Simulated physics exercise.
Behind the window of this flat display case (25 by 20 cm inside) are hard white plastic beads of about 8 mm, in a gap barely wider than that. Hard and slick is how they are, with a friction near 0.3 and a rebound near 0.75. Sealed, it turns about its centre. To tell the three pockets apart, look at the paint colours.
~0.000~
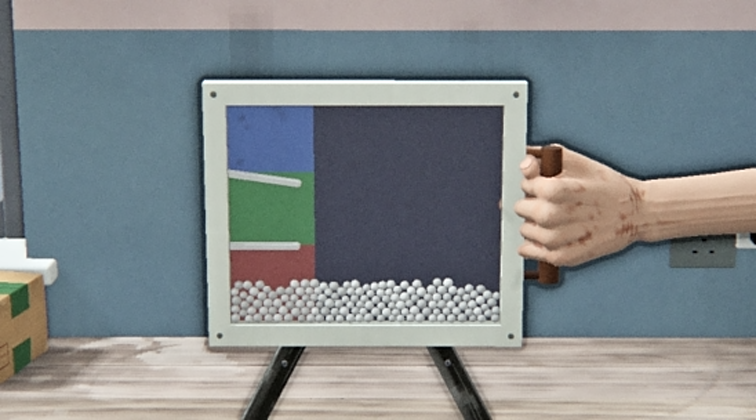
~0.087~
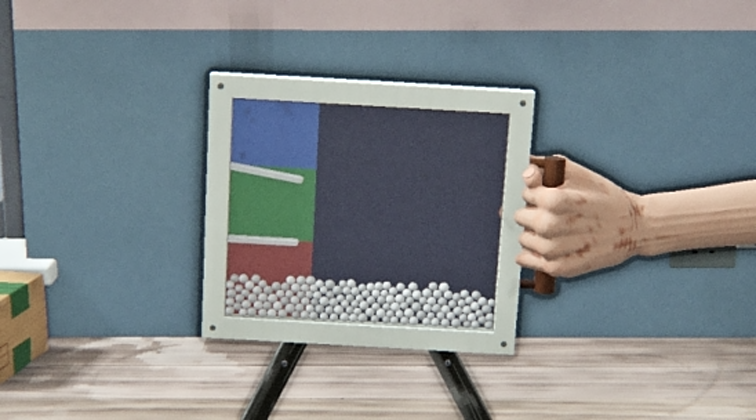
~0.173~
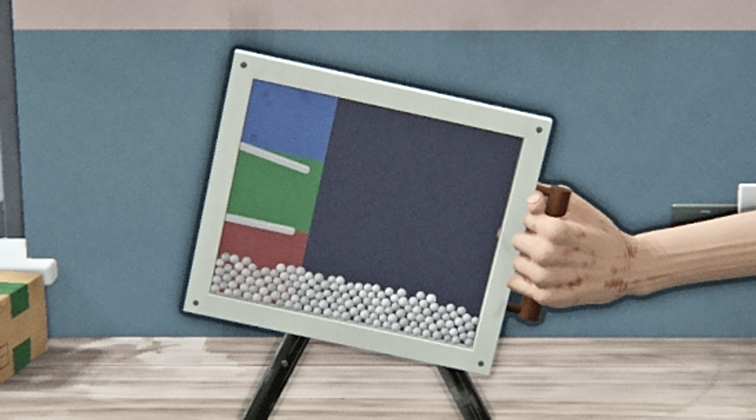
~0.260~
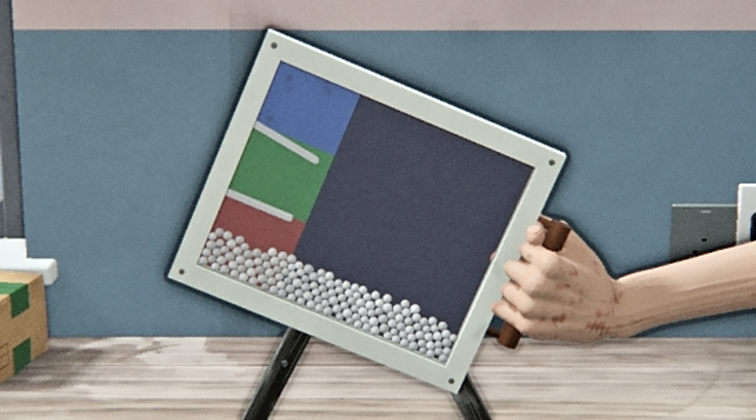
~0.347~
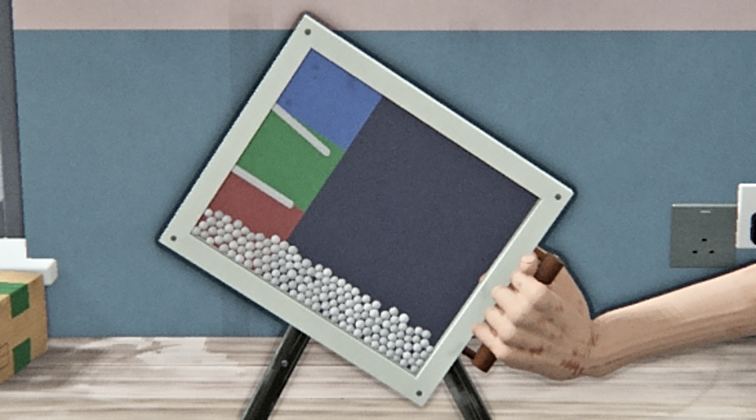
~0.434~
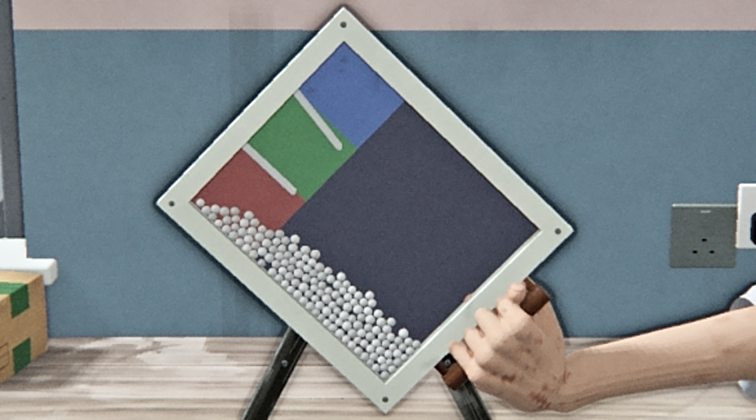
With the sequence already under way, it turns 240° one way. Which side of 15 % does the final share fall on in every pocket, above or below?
Red pocket - below; blue pocket - above; green pocket - below.
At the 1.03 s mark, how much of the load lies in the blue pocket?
Around 0 percent of the load.
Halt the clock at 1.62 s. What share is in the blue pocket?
Share: Near 0 %.
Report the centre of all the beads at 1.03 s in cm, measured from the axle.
The middle sits around 5 cm left of it and 9 cm below it.
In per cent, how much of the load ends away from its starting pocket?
Something near 80 per cent end up elsewhere.
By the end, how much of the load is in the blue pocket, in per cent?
Roughly 55 percent.
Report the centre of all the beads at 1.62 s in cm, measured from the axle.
Offset: Approx. 7 cm left, 6 cm below.
After 1.03 s, it stands 116° clockwise; the beads' middle is 5 cm left of and 9 cm below the centre; nothing in the marked areas.
After 1.62 s, it has come round 188° clockwise; the beads' middle is 7 cm left of and 6 cm below the centre; nothing in the marked areas.
After 2.12 s, it has come round 240° clockwise; the beads' middle is 4 cm left of and 8 cm below the centre; blue 50 %, green 5 %.
Settled by 3.2 s, it has come round 240° clockwise; red 0 %, blue 55 %, green 5 %, elsewhere 45 %.
